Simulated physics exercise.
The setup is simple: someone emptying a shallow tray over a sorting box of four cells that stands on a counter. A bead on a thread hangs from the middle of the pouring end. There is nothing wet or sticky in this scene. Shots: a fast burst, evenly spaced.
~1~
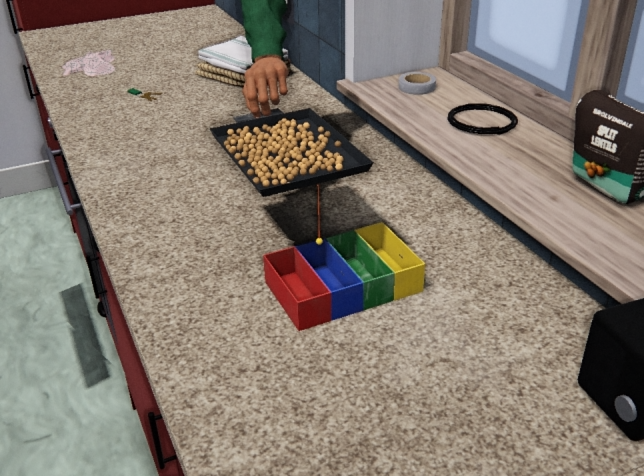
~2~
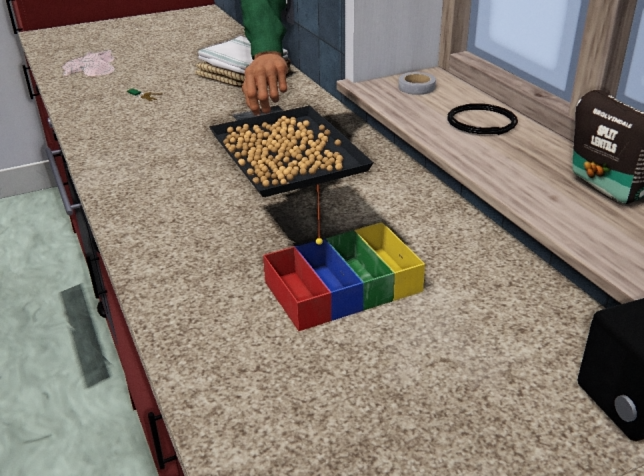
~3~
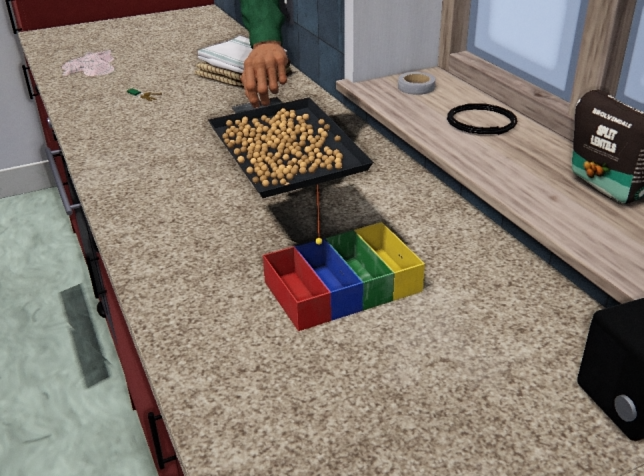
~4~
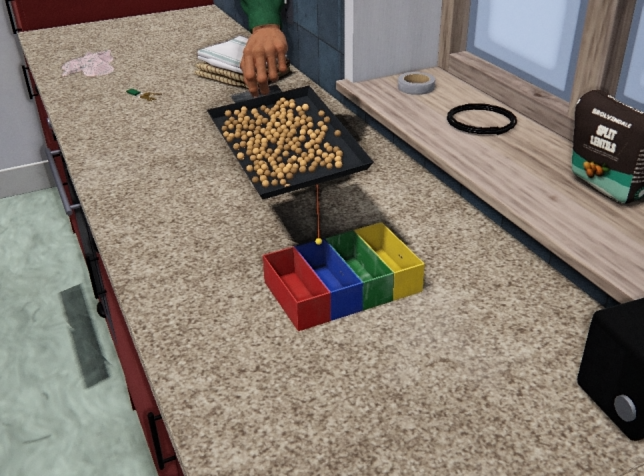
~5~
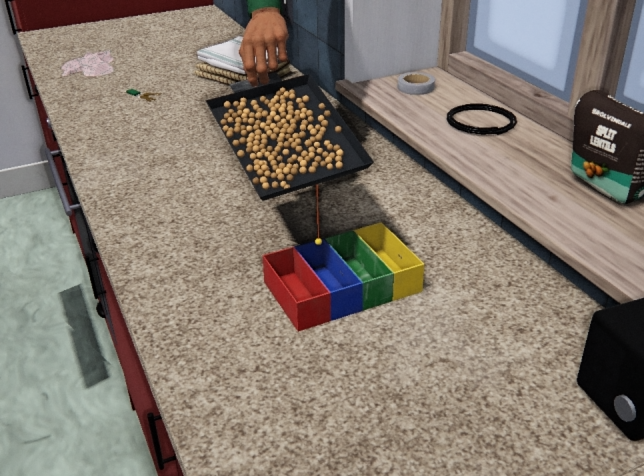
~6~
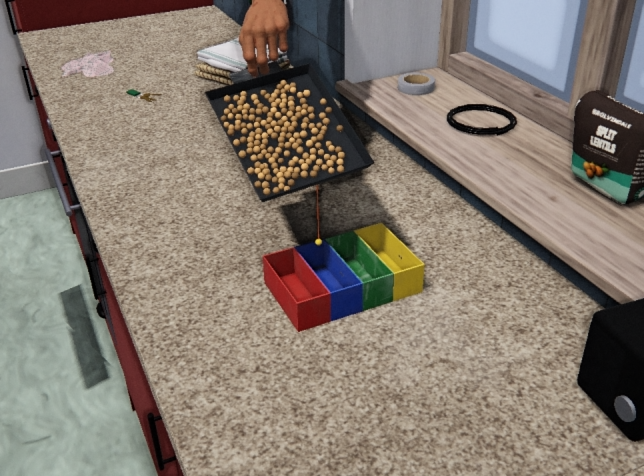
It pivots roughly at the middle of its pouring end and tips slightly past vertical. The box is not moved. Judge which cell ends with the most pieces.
The red cell ends with the most.
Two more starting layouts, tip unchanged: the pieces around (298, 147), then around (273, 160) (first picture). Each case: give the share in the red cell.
Estimate: 40 % first, 40 % second.
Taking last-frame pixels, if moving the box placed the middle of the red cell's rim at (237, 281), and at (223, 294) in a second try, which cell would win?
Blue first, the cell in green second.
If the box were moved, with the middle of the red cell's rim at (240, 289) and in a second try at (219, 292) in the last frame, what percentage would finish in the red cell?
Roughly 10% first, roughly 0% second.
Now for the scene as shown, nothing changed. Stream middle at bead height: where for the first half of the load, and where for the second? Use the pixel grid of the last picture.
First roughly (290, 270), then roughly (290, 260).
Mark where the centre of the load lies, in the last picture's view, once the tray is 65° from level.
The middle of the pieces shows up near (292, 195).
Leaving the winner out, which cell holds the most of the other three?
After the leader, it is the cell in blue.
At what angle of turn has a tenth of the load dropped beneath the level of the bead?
It has tipped about 65 degrees.
Just after the last frame, tray tipped steeply; roughly two thirds on the tray; just a few in the red cell; just a few in the blue cell; roughly a third falling or outside the box.
A moment on, tray tipped past a quarter turn; just a few on the tray; roughly a third in the red cell; roughly a quarter in the blue cell; about a tenth in the green cell; just a few in the yellow cell; roughly half falling or outside the box.
Further on, tray tipped past a quarter turn; roughly a third in the red cell; roughly a quarter in the blue cell; about a tenth in the green cell; just a few in the yellow cell; roughly a third falling or outside the box.
When it is over, tray tipped past a quarter turn; roughly a third in the red cell; roughly a quarter in the blue cell; about a tenth in the green cell; just a few in the yellow cell; roughly a third outside the box.
